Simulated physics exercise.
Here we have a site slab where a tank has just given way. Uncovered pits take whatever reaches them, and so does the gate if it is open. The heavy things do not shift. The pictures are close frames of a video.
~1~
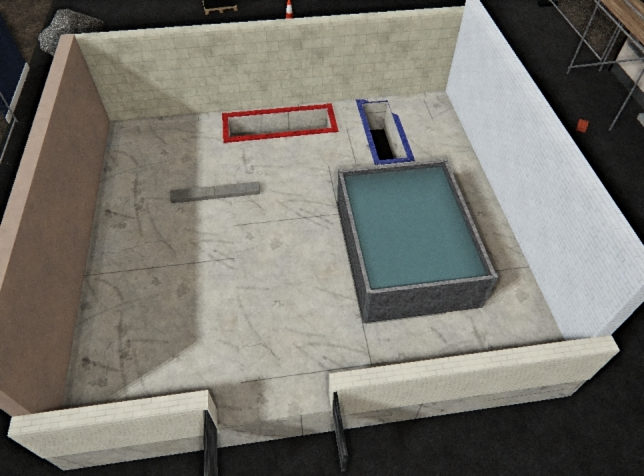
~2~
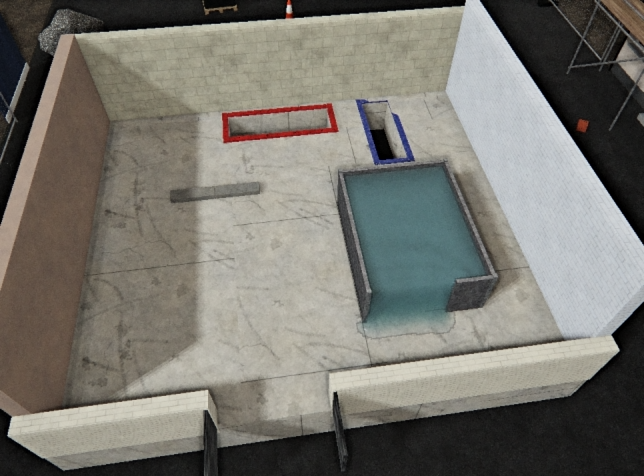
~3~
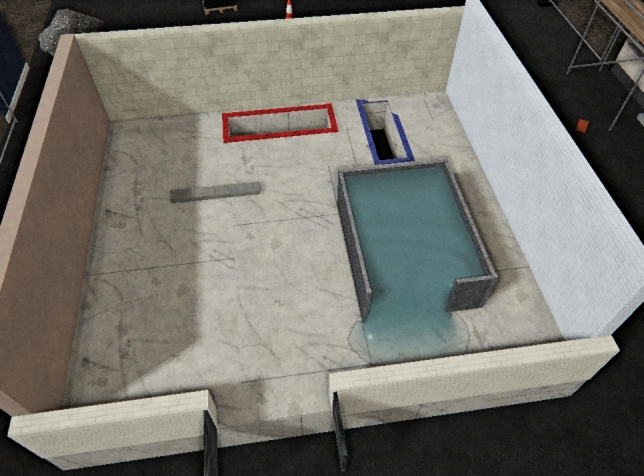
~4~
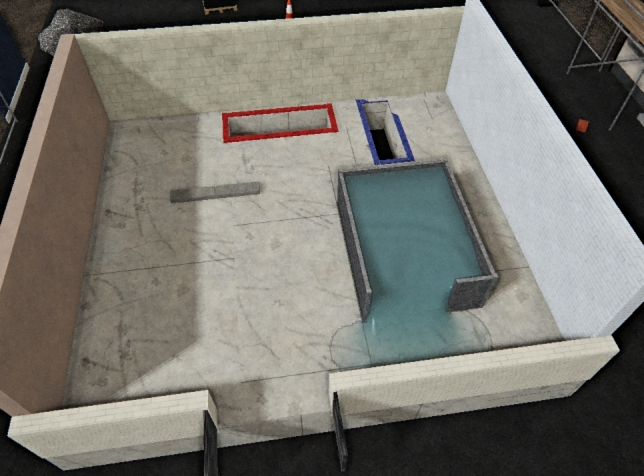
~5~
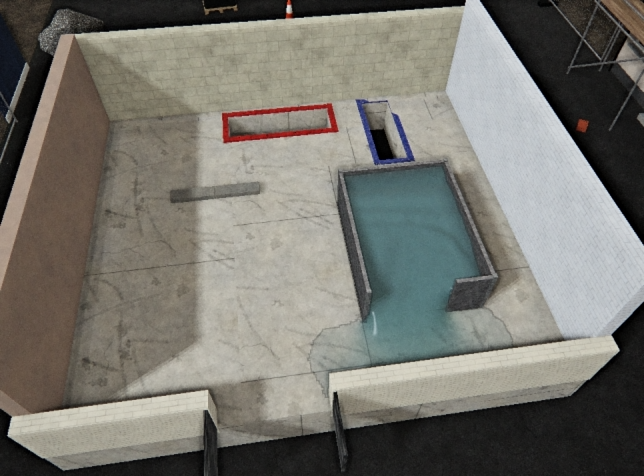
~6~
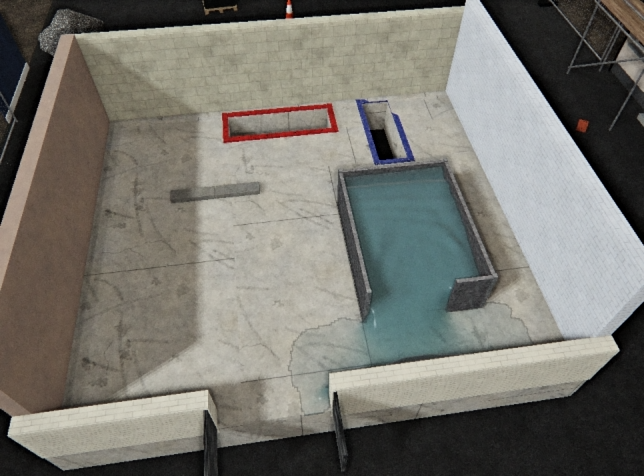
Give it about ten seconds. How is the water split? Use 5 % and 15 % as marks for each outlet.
One by one: The gate takes from 5 to 15 %; the blue pit takes over 15 %; the red pit takes under 5 %.
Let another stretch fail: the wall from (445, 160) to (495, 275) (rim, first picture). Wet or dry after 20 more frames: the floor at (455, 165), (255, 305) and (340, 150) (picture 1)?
As listed: Flooded, covered, no water.
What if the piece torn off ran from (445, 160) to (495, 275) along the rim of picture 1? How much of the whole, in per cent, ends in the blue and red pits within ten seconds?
Parts in a hundred: Blue 35, red 0.
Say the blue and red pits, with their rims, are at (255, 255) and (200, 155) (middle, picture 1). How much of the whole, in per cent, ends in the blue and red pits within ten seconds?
In per cent: Blue 6, red 8.
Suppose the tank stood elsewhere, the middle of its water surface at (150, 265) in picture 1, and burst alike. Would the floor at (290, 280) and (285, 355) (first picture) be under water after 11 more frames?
In that order: Wet, covered.
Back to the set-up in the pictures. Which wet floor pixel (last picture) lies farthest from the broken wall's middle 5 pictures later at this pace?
Near (190, 413).
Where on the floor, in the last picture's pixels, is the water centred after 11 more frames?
I would point to (393, 300).
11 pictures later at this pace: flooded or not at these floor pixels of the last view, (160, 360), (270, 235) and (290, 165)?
In turn: Wet, clear, dry.
A moment on, water covers 15 % of the floor; the gate 1 %, the blue pit 0 %, the red pit 0 %.
Next, water covers 35 % of the floor; the gate 3 %, the blue pit 0 %, the red pit 0 %.
Then, water covers 55 % of the floor; the gate 6 %, the blue pit 0 %, the red pit 0 %.
Later, water covers 70 % of the floor; the gate 9 %, the blue pit 7 %, the red pit 0 %.
In the end, water covers 90 % of the floor; the gate 11 %, the blue pit 19 %, the red pit 3 %.
